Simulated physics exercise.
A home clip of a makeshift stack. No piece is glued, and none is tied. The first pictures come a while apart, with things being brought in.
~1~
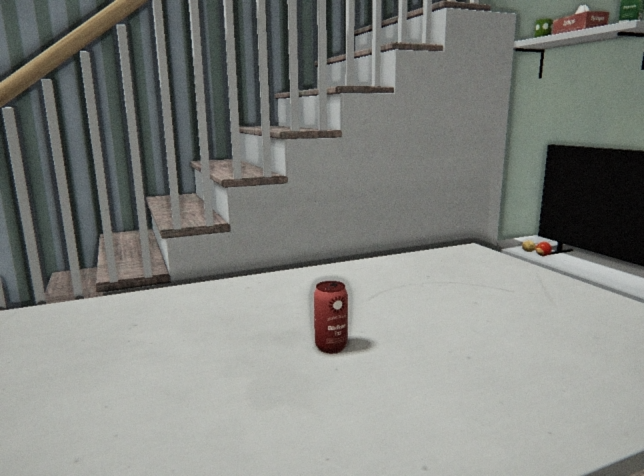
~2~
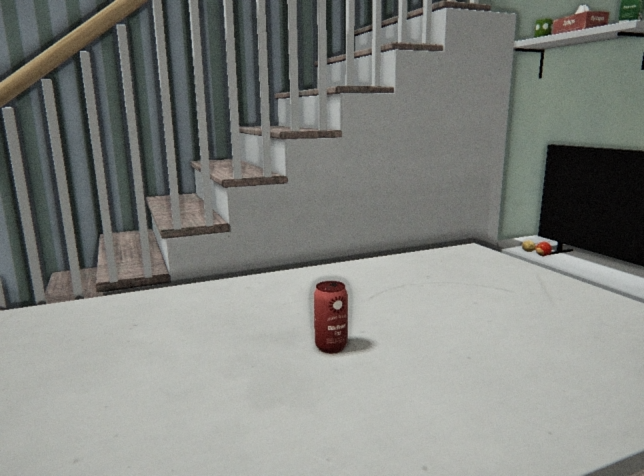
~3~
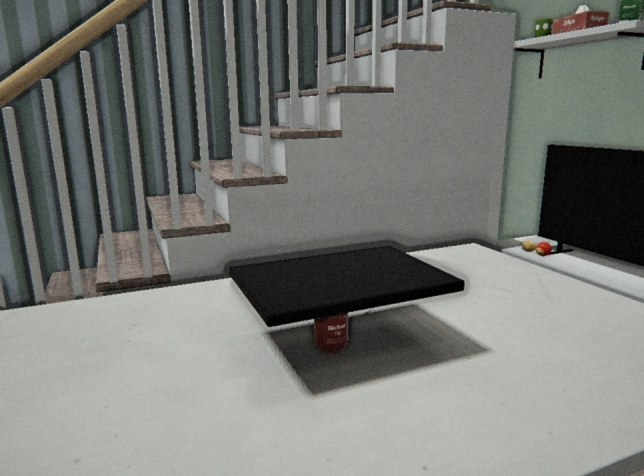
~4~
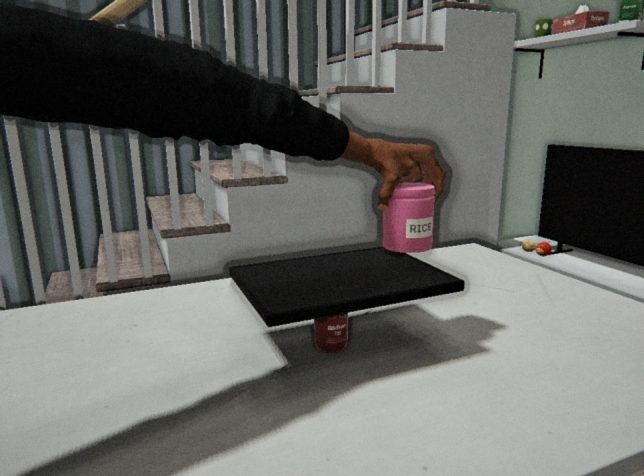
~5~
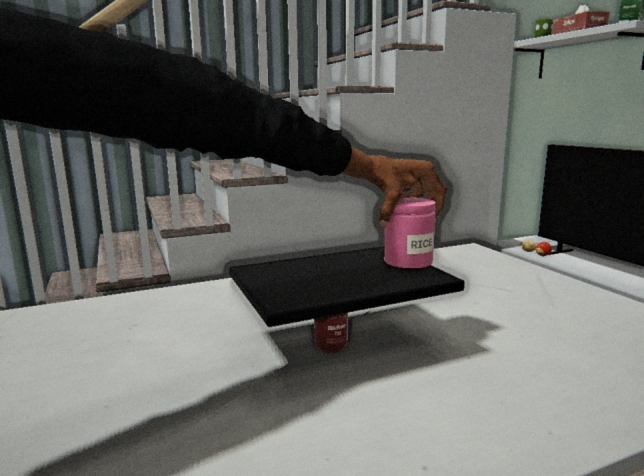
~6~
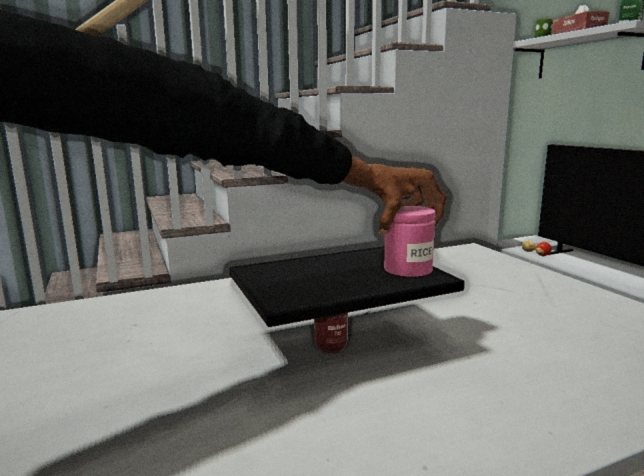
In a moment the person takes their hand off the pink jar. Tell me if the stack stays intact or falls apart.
The balance breaks.
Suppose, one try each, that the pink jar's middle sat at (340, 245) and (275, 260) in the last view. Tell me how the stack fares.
It does not fall the first time and falls the second time.
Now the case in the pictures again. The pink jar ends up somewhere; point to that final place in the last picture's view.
Near (486, 311).
Then, 0.50 s after the last picture, pink jar now fallen; black lid tipped 33° from how it was; red can slid about its own width.
Then, 0.60 s after the last picture, black lid now fallen; red can tipped 5° from how it was.
At rest, fallen, black lid and pink jar; moved from the start, red can. Seen from the same camera at the end, pink jar near (486, 311). The stack comes apart.
